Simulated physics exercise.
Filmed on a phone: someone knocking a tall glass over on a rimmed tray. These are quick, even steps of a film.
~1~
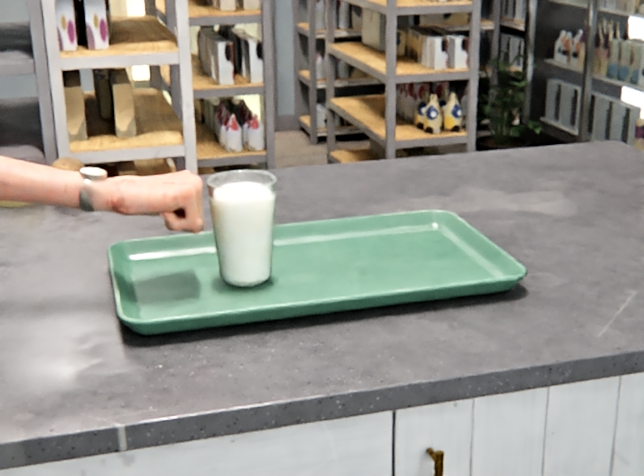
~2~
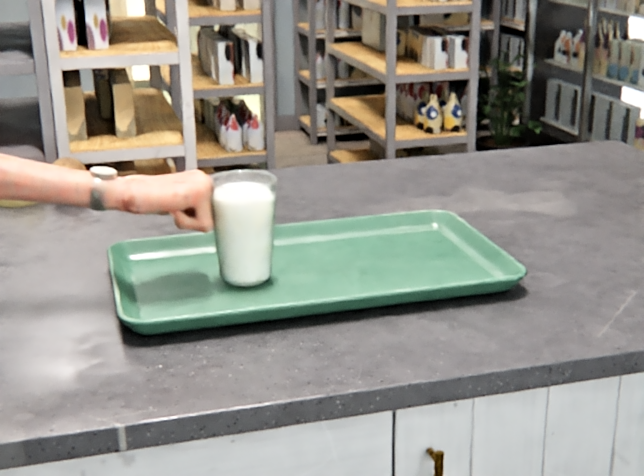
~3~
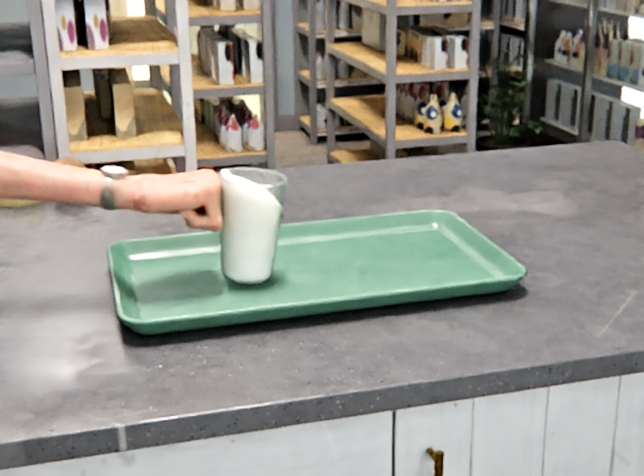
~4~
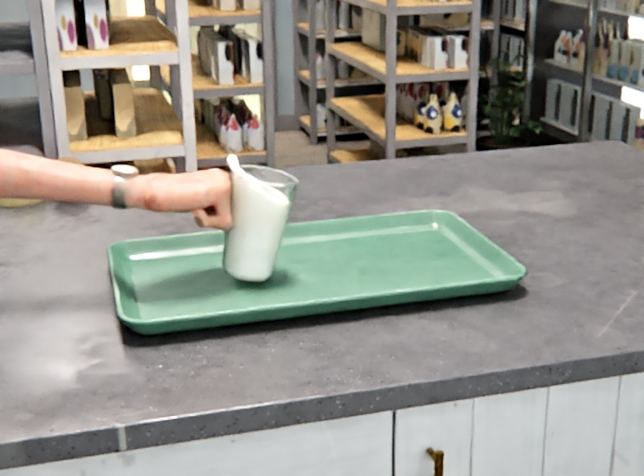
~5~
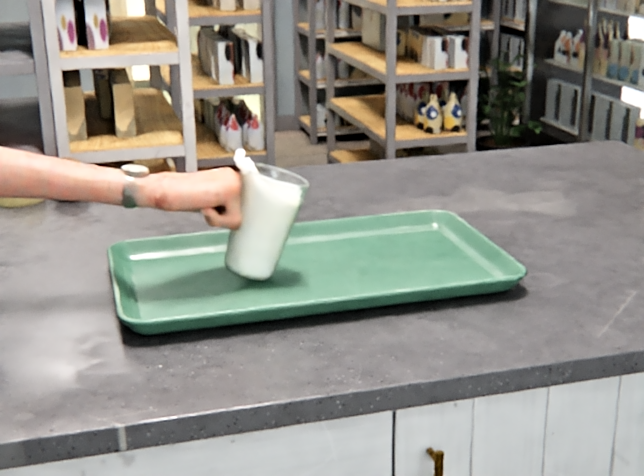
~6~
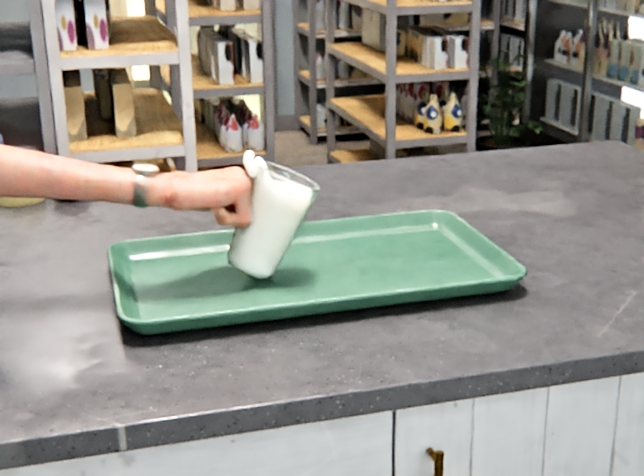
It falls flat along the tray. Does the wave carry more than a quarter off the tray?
In the end a quarter and more lands beyond the tray.
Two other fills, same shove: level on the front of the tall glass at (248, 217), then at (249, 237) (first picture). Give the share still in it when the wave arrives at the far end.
The first gives 60 %, the second 55 %.
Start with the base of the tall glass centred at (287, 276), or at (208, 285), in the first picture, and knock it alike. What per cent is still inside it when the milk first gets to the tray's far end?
Near 65 % and 45 %.
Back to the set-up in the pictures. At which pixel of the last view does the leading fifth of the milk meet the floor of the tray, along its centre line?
Near (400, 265).
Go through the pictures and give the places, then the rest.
Tilt 0°; right rim (274, 178); surface from (213, 193) to (270, 187); the tray's far rim is at (486, 240); the tray is clear ahead, in the first frame.
Tilt 0°; right rim (274, 178); surface from (212, 193) to (270, 187), in the second frame.
Tilt 6°; right rim (285, 179); surface from (221, 175) to (272, 190), in the third frame.
Tilt 12°; right rim (295, 180); surface from (233, 170) to (288, 195); 1 per cent is over the edge, in the fourth frame.
Tilt 18°; right rim (306, 183); surface from (243, 185) to (300, 190); 2 per cent is over the edge, in the fifth frame.
Tilt 25°; right rim (317, 187); surface from (248, 200) to (311, 189); 2 per cent is over the edge, in the sixth frame.
A moment on, the tall glass is falling and 91 per cent is in the glass, 0 on the tray and 9 above or beyond its rim.
Next, the tall glass lies on its side and 55 per cent is in the glass, 33 on the tray and 12 above or beyond its rim.
Then the tall glass lies on its side and 29 per cent is in the glass, 48 on the tray and 23 above or beyond its rim.
Later the tall glass lies on its side and 15 per cent is in the glass, 41 on the tray and 44 above or beyond its rim.
In the end 57 per cent is held by tray and glass, 43 is off the tray.
